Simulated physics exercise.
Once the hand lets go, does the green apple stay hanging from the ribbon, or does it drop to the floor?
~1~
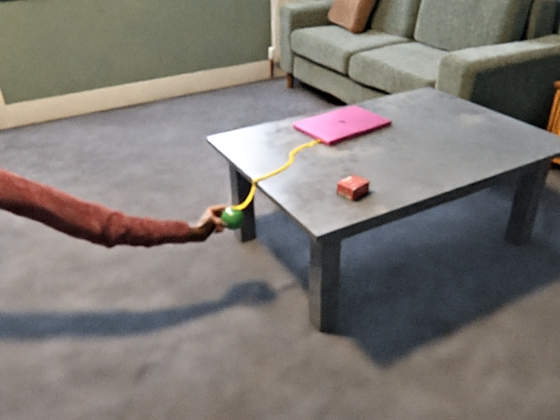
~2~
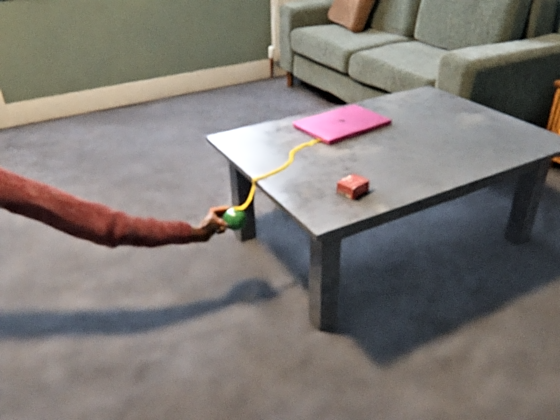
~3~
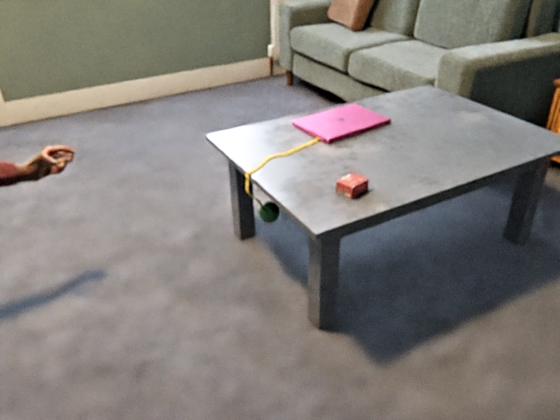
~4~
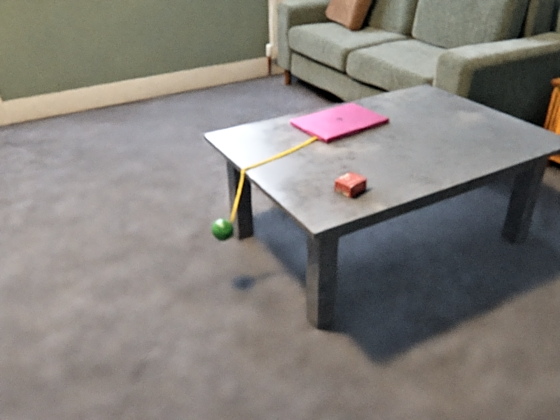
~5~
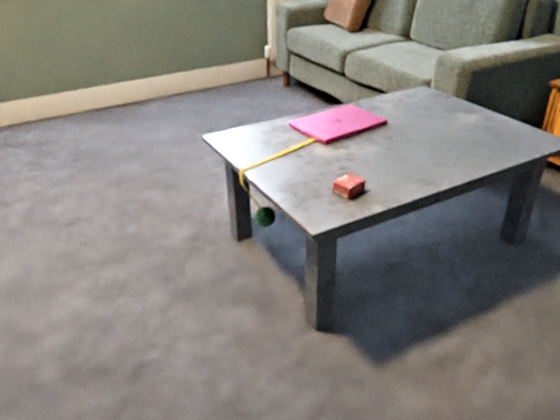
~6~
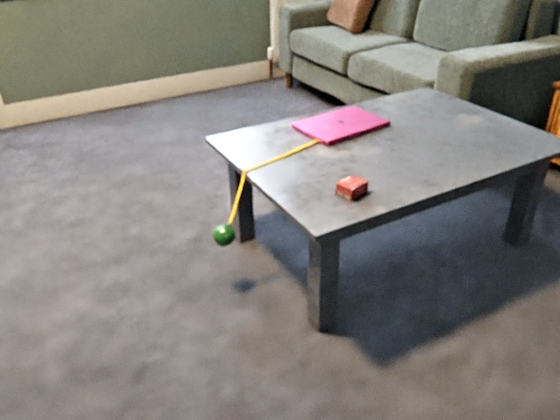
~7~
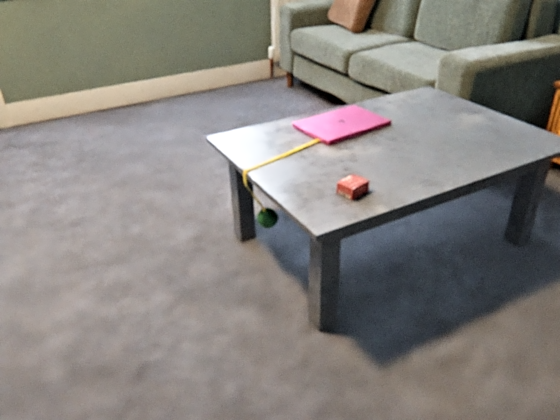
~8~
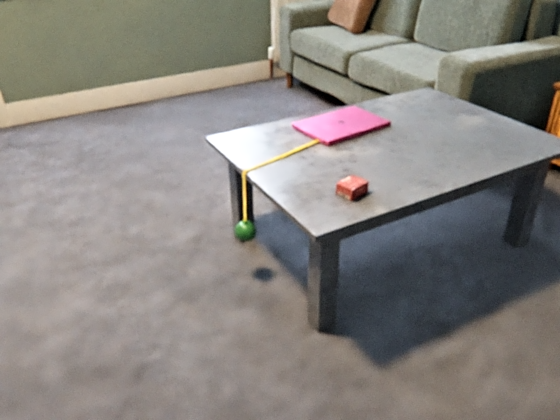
The green apple stays hanging in the air on the ribbon. The red box remains where it stands on the table.
